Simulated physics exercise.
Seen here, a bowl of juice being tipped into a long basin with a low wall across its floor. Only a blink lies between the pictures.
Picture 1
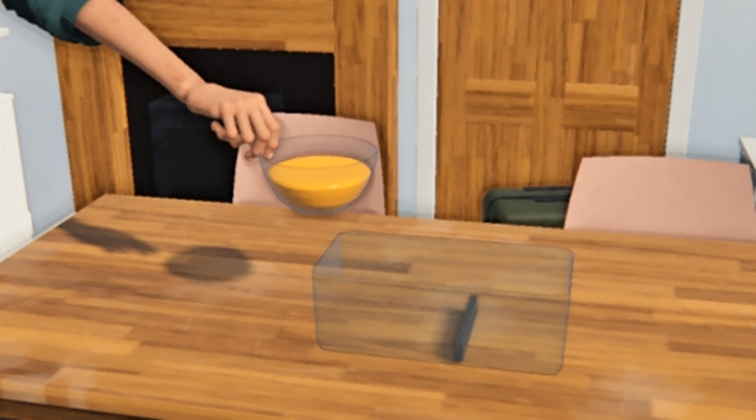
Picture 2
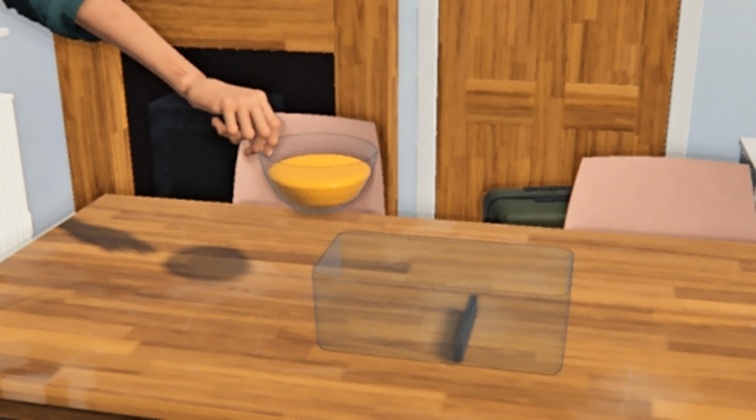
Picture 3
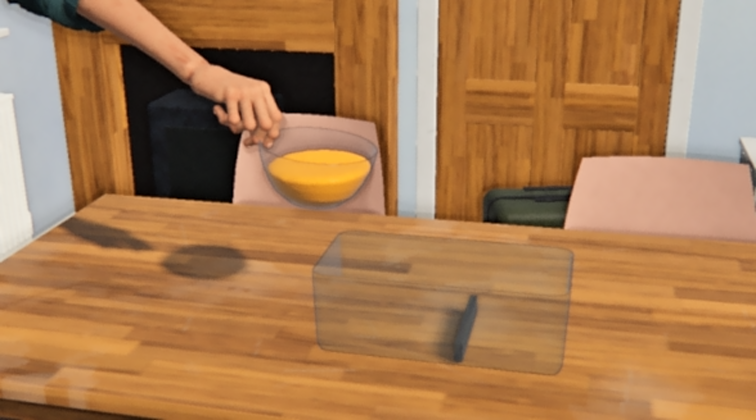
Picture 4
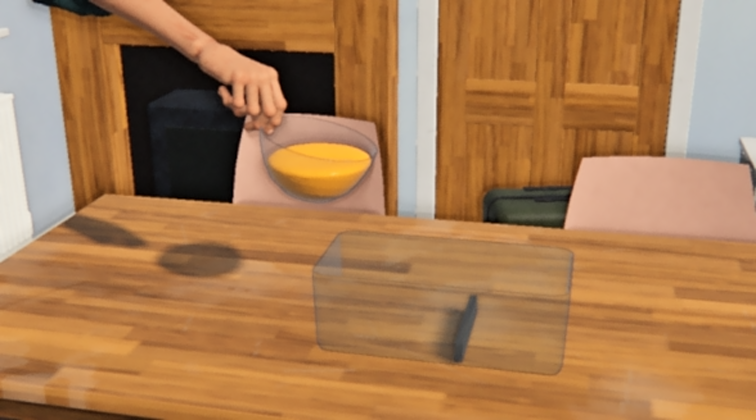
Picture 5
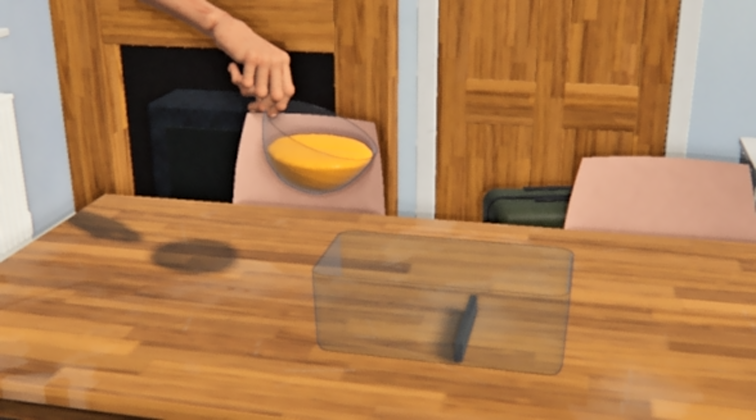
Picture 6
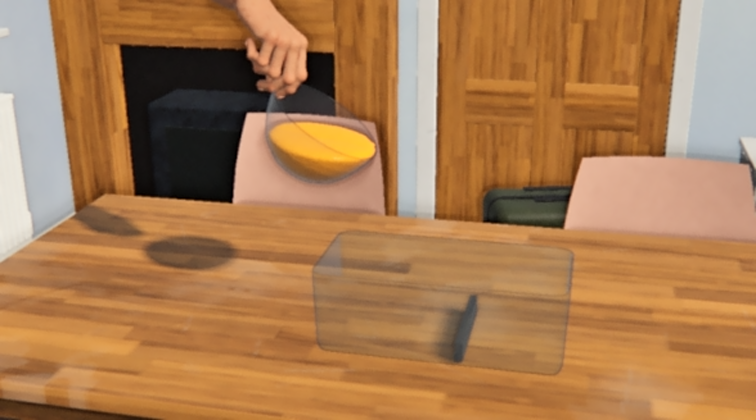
A hand steadily tilts a glass bowl of orange juice rightward above a wooden table.
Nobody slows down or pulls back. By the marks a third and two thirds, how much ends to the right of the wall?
The share right of the wall is between a third and two thirds.
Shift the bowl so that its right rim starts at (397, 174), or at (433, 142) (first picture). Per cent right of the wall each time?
Near 60 % and 55 %.
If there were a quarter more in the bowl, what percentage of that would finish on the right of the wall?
About 50 per cent.
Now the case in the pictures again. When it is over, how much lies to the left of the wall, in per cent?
Near 50 %.
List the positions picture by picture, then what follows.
In the first frame, it leans 0°; its right rim is at (376, 156); the juice meets the walls at (271, 166) and (370, 173); the long basin's rim runs from (326, 252) to (571, 273); the wall's top is at (467, 319).
In the second frame, it leans 2°; its right rim is at (375, 156); the juice meets the walls at (271, 165) and (370, 171).
In the third frame, it leans 6°; its right rim is at (375, 156); the juice meets the walls at (271, 161) and (370, 167).
In the fourth frame, it leans 14°; its right rim is at (375, 156); the juice meets the walls at (271, 153) and (371, 161).
In the fifth frame, it leans 23°; its right rim is at (375, 156); the juice meets the walls at (271, 142) and (372, 155).
In the sixth frame, it leans 34°; its right rim is at (374, 156); the juice meets the walls at (273, 128) and (376, 148).
A moment on, the bowl is tipped on its side and 40 per cent is still to pour, 3 is left of the wall and 0 right of it.
Next, the bowl is tipped on its side and 1 per cent is still to pour, 32 is left of the wall and 42 right of it.
Then the bowl is tipped on its side and 0 per cent is still to pour, 38 is left of the wall and 47 right of it.
Later the bowl is tipped on its side and 0 per cent is still to pour, 48 is left of the wall and 45 right of it.
At rest 49 per cent lies left of the wall, 45 right of it and 6 outside.
